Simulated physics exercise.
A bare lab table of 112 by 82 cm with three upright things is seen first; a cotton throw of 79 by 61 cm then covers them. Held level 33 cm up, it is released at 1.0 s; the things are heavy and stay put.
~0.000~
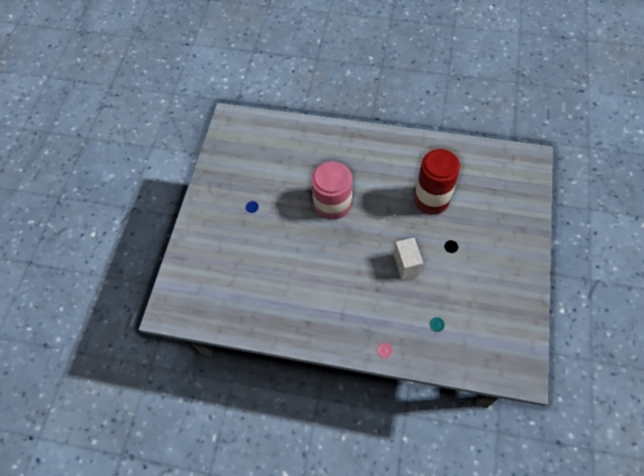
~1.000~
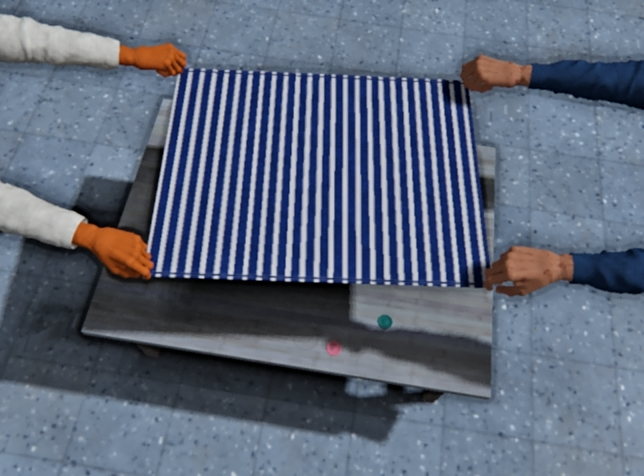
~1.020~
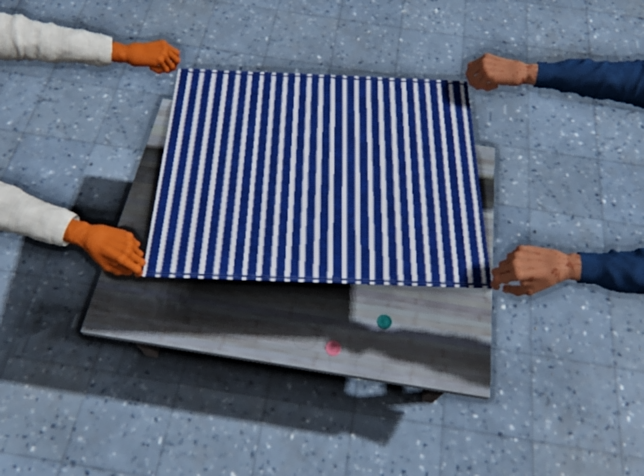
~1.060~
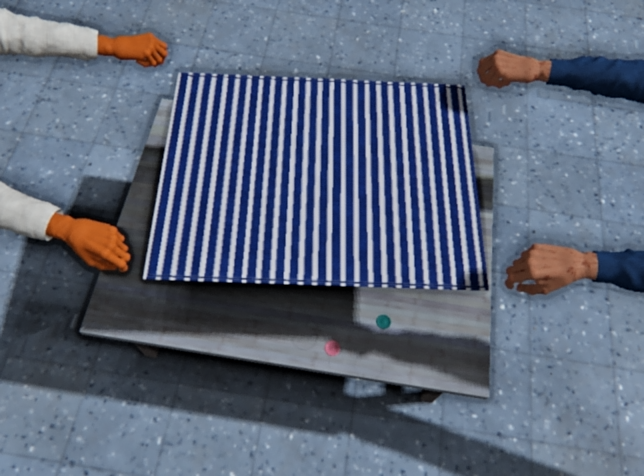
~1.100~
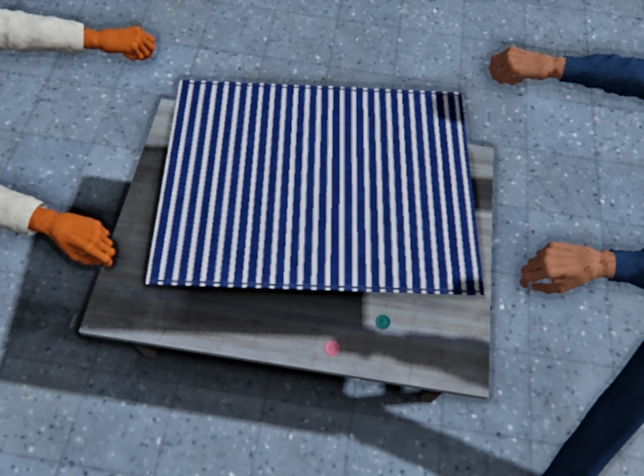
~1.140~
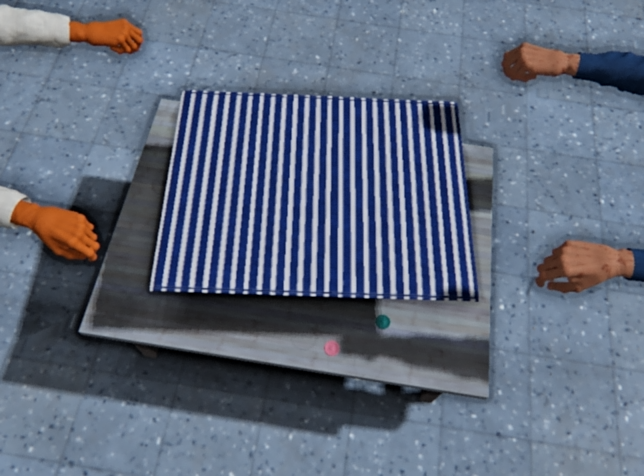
Striped blue-and-white cloth held level by four hands above a table of upright objects, then released and sinking slightly, still flat.
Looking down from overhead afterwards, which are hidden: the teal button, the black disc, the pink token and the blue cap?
The teal button remains in the open, the black disc ends under the cloth, the pink token still shows, the blue cap stays uncovered.
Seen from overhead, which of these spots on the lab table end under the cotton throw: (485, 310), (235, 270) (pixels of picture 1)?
The first remains in the open; the second remains in the open.
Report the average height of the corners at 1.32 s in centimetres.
On average the corners sit about 1 cm above the surface.
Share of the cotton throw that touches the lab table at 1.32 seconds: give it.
I'd say about 15 in a hundred.
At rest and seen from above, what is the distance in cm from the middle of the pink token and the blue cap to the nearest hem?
I'd put the first at about 12 cm and the second at about 2 cm.
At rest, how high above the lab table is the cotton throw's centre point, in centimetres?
The centre point rests around 15 cm up.
After 1.3 s, 15 % of it is down, spanning 78 by 60 cm, above black disc.
After 1.5 s, 25 % of it is down, spanning 76 by 56 cm, above black disc.
After 1.7 s, 25 % of it is down, spanning 76 by 57 cm, above black disc.
After 1.9 s, 25 % of it is down, spanning 76 by 57 cm, above black disc.
After 2.7 s, 25 % of it is down, spanning 76 by 57 cm, above black disc.
